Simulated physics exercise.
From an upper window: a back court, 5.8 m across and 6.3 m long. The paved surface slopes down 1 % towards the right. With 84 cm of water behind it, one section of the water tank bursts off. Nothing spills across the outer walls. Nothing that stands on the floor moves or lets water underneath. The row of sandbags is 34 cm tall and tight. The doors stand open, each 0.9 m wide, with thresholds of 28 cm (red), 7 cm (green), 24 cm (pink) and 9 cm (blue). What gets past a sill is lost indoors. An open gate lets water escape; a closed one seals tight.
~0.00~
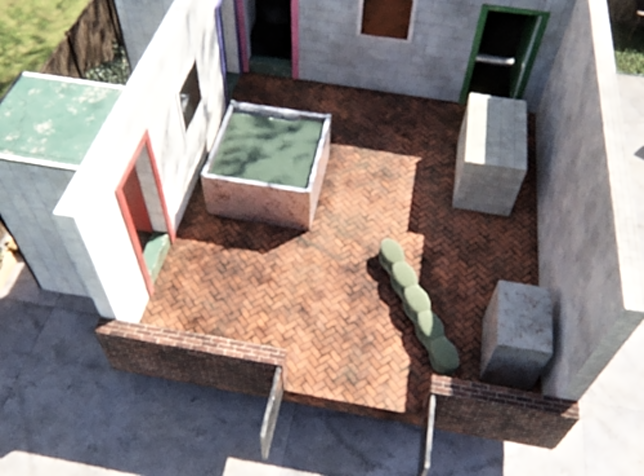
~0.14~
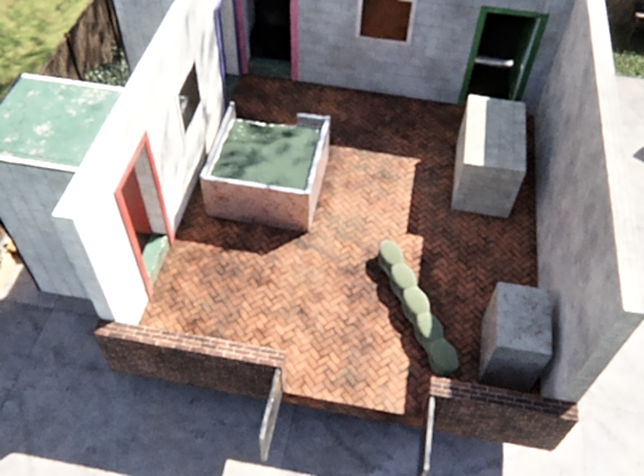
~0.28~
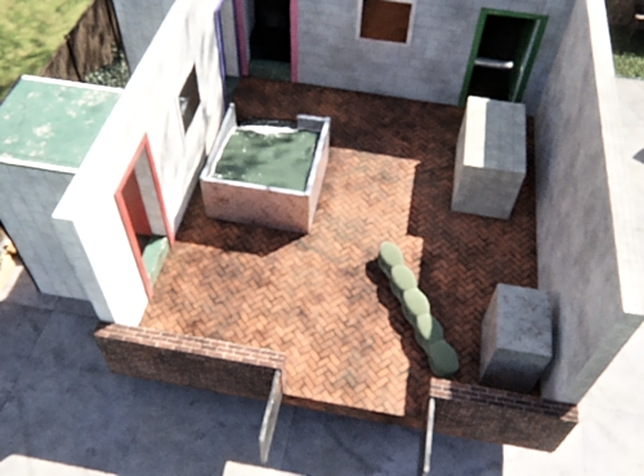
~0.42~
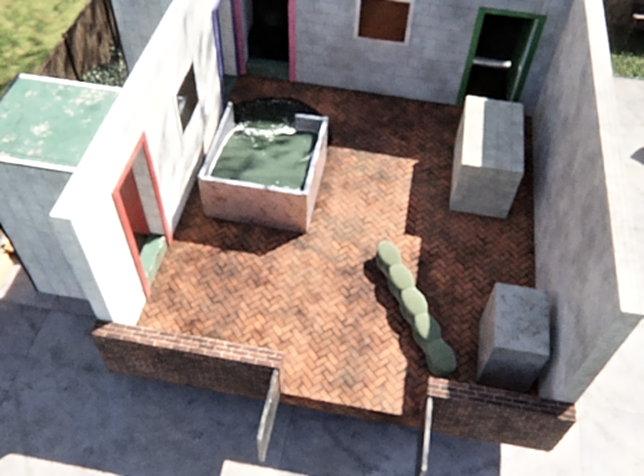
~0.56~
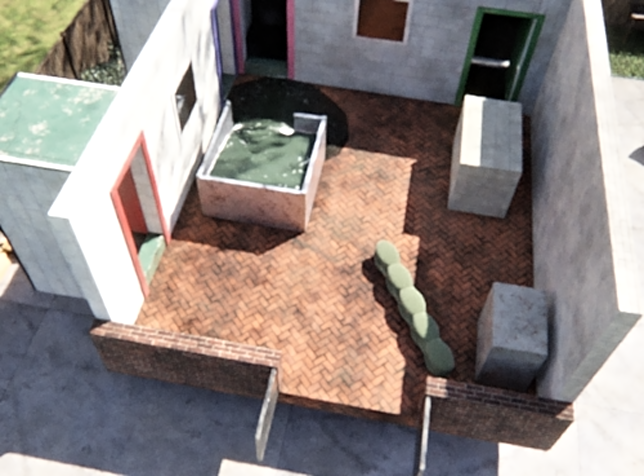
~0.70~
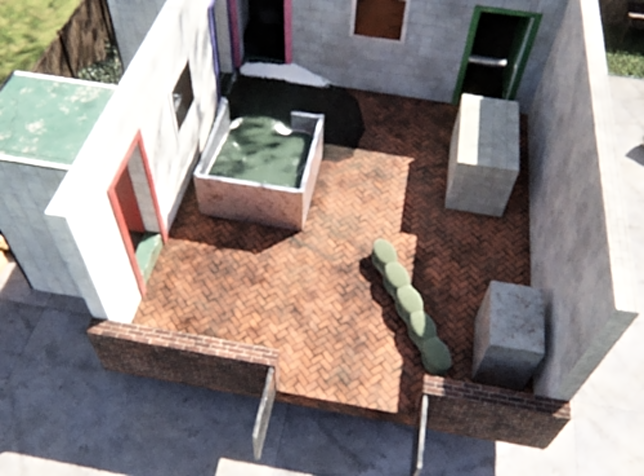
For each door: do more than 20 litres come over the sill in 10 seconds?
Within that time: At the red door it does not reach the limit; at the green door it goes over the limit; at the pink door it goes over the limit; at the blue door it exceeds the limit.
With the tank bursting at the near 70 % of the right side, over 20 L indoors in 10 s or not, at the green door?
Then: Green above.
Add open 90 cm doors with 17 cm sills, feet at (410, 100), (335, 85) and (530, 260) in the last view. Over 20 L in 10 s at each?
In that order: Not over, past it, below.
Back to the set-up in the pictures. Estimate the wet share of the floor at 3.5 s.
Some 40 per cent of it.
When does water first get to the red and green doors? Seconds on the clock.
Arrival: Red 3.8 s, green 1.6 s.
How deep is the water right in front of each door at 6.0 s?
Depths in cm: Red 2, green 16, pink 11, blue 11.
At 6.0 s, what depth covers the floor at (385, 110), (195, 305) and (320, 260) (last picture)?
In that order: 6, 2 and 1 cm.
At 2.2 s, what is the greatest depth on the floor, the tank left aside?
Up to some 38 cm.
After 1.4 s water covers 15 % of the floor and is deepest (56 cm) near (234, 76); red door not reached, green door not reached, pink door 48 cm at the sill, 67 L in, blue door 30 cm at the sill, 33 L in.
After 2.2 s water covers 25 % of the floor and is deepest (38 cm) near (234, 76); red door not reached, green door 5 cm at the sill, 0 L in, pink door 35 cm at the sill, 145 L in, blue door 28 cm at the sill, 134 L in.
After 3.5 s water covers 40 % of the floor and is deepest (25 cm) near (527, 146); red door not reached, green door 5 cm at the sill, 0 L in, pink door 20 cm at the sill, 163 L in, blue door 20 cm at the sill, 246 L in.
After 6.0 s water covers 65 % of the floor and is deepest (16 cm) near (517, 138); red door 2 cm at the sill, 0 L in, green door 16 cm at the sill, 47 L in, pink door 11 cm at the sill, 163 L in, blue door 11 cm at the sill, 305 L in.
After 10.0 s water covers 85 % of the floor and is deepest (12 cm) near (532, 408); red door 1 cm at the sill, 0 L in, green door 10 cm at the sill, 112 L in, pink door 4 cm at the sill, 163 L in, blue door 4 cm at the sill, 308 L in.
